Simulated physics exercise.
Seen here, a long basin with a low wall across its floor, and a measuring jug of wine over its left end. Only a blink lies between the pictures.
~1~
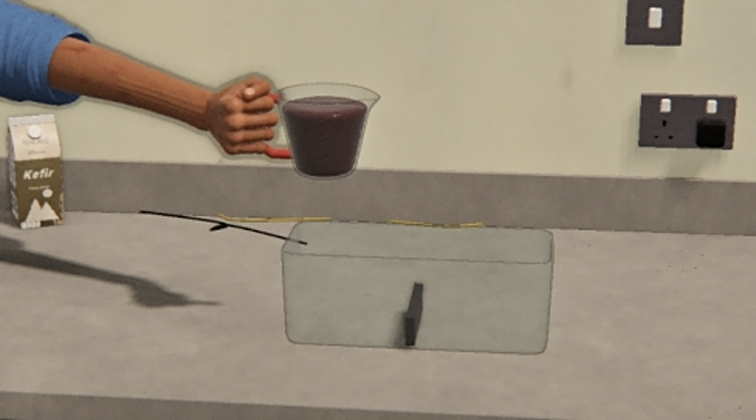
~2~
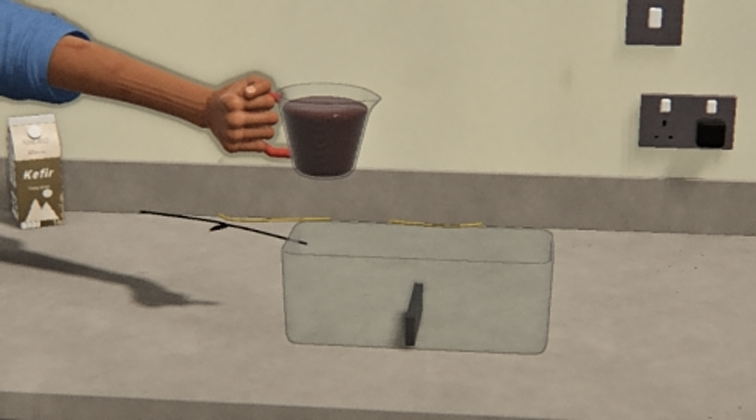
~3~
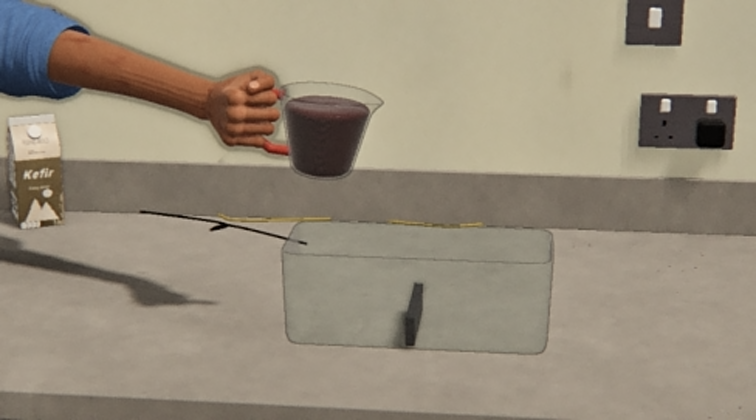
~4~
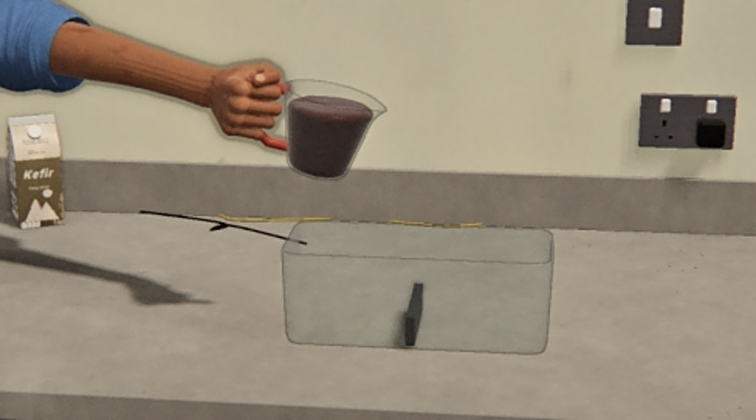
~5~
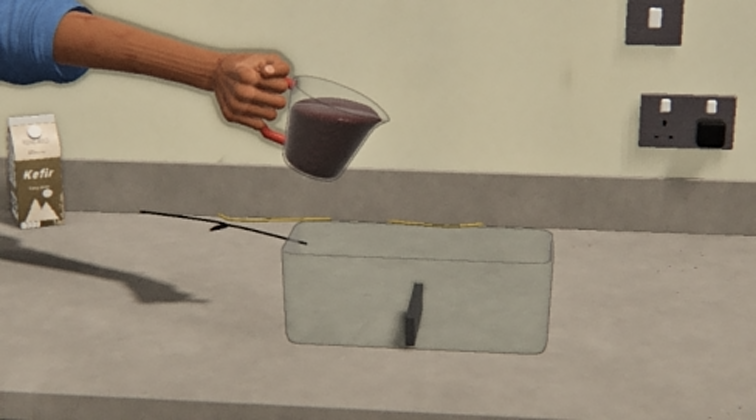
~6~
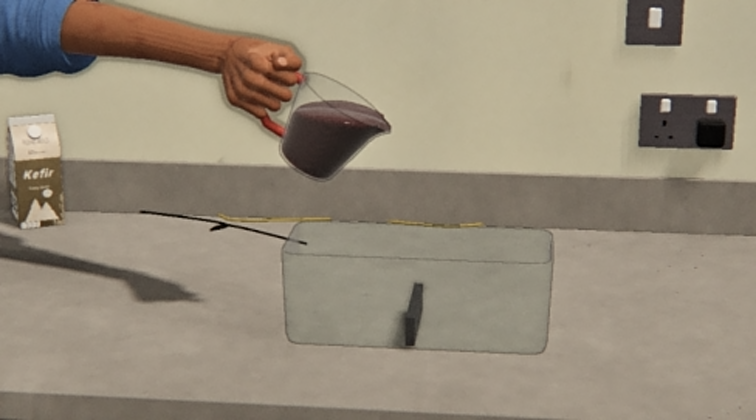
Measuring jug of dark liquid tilting rightward in a person's hand above a long clear basin, the liquid reaching its spout.
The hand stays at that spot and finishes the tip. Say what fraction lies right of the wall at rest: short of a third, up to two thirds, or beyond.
In the end over two thirds is right of the wall.
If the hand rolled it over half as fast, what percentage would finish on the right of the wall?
It comes to 85 per cent or so.
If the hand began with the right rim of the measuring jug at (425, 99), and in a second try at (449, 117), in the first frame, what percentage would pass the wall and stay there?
Roughly 90 per cent, and 90 per cent.
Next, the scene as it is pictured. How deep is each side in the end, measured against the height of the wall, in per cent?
The left part 10 per cent, the right part 50.
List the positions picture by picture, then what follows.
In the first frame, it leans 0°; its right rim is at (380, 97); the wine meets the walls at (283, 104) and (369, 107); the long basin's rim runs from (289, 238) to (552, 248); the wall's top is at (415, 301).
In the second frame, it leans 1°; its right rim is at (381, 98); the wine meets the walls at (283, 103) and (370, 107).
In the third frame, it leans 6°; its right rim is at (384, 102); the wine meets the walls at (285, 101) and (371, 108).
In the fourth frame, it leans 12°; its right rim is at (387, 109); the wine meets the walls at (289, 101) and (375, 110).
In the fifth frame, it leans 21°; its right rim is at (390, 119); the wine meets the walls at (292, 103) and (382, 115).
In the sixth frame, it leans 32°; its right rim is at (392, 131); the wine meets the walls at (293, 112) and (388, 123); 2 per cent is over the edge.
A moment on, the measuring jug is tipped on its side and 42 per cent is still to pour, 0 is left of the wall and 25 right of it.
Next, the measuring jug is tipped on its side and 7 per cent is still to pour, 15 is left of the wall and 66 right of it.
Then the measuring jug is tipped on its side and 0 per cent is still to pour, 17 is left of the wall and 80 right of it.
Later the measuring jug is tipped on its side and 0 per cent is still to pour, 19 is left of the wall and 80 right of it.
At rest 19 per cent lies left of the wall, 80 right of it and 1 outside.
